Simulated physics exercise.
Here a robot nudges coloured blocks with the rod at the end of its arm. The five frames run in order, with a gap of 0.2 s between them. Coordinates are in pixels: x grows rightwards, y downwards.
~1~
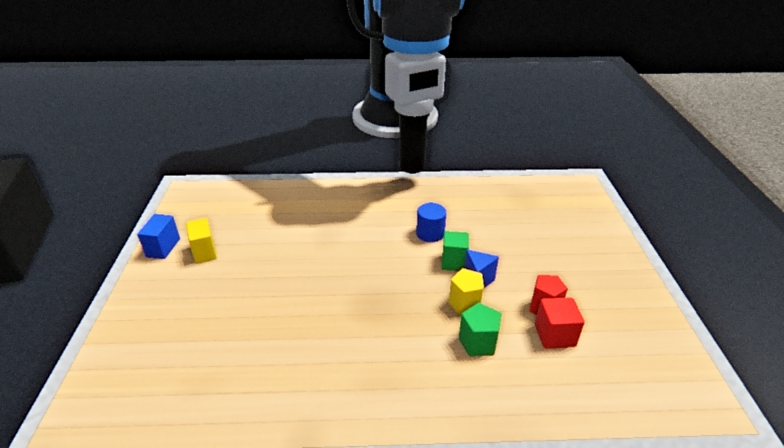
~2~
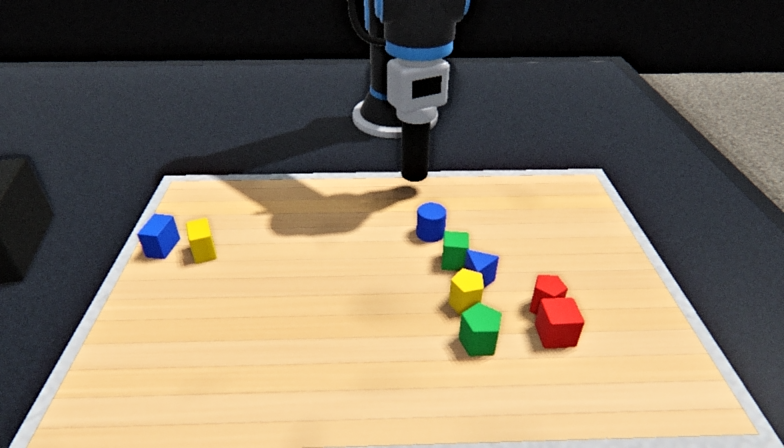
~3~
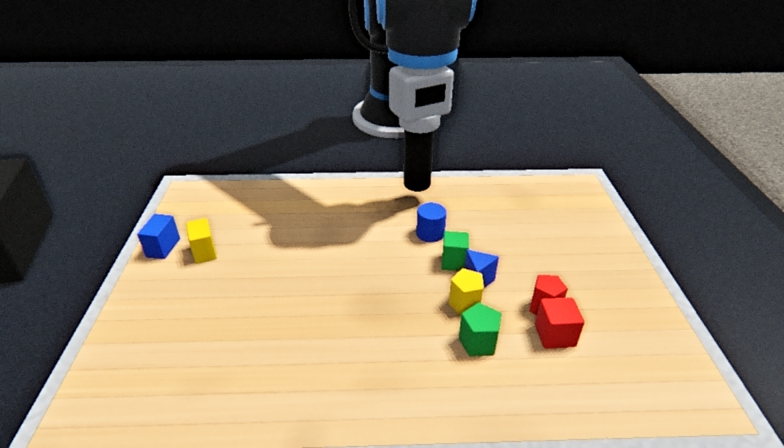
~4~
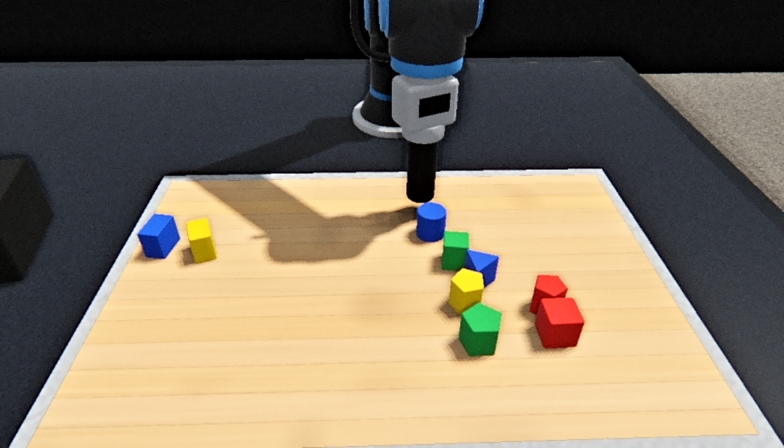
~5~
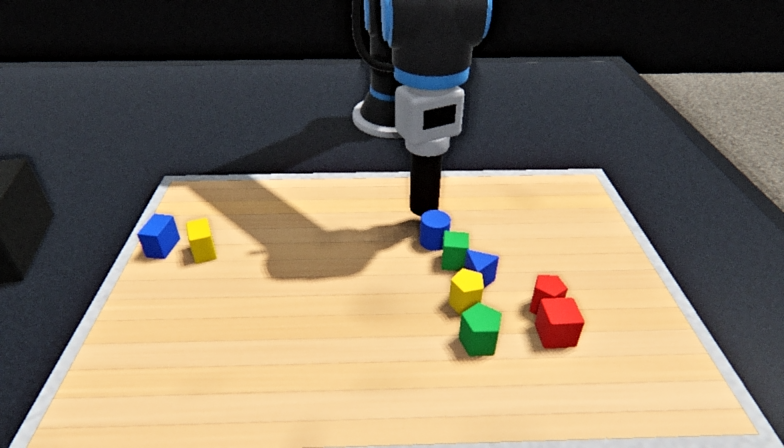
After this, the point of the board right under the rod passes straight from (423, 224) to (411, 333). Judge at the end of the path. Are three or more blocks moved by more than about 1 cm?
Yes - that is the case.
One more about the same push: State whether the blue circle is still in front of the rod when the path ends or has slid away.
The rod will have lost it.
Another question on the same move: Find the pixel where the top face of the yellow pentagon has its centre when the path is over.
At pixel (486, 288).
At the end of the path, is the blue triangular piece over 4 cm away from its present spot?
I'd say no.
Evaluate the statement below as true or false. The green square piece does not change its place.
That claim is false.
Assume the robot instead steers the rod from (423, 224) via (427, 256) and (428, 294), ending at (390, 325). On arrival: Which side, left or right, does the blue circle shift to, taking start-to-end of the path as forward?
Sideways shift: Left.
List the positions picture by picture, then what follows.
In the first frame, lower end of the rod (412, 168), tops of blocks, blue circle (432, 210), green square piece (457, 239), yellow pentagon (469, 280), blue triangular piece (481, 258).
In the second frame, rod (414, 176), blocks as before.
In the third frame, rod (417, 185), blocks as before.
In the fourth frame, rod (420, 196), blocks as before.
In the fifth frame, rod (424, 209), blue circle (436, 218), green square piece (457, 239), yellow pentagon (469, 280), blue triangular piece (481, 258).
What follows on the original path. One third of the way, rod (421, 240); blue circle (438, 250); green square piece (468, 253), turned 90° anticlockwise; blue triangular piece (496, 266).
Two thirds of the way, rod (417, 276); blue circle (449, 278); green square piece (470, 255), turned 110° anticlockwise; yellow pentagon (482, 286); blue triangular piece (499, 266), turned 15° clockwise.
At the end, rod (411, 317); blue circle (451, 291); green square piece (470, 255), turned 110° anticlockwise; yellow pentagon (486, 288), turned 20° anticlockwise; blue triangular piece (499, 266), turned 15° clockwise.
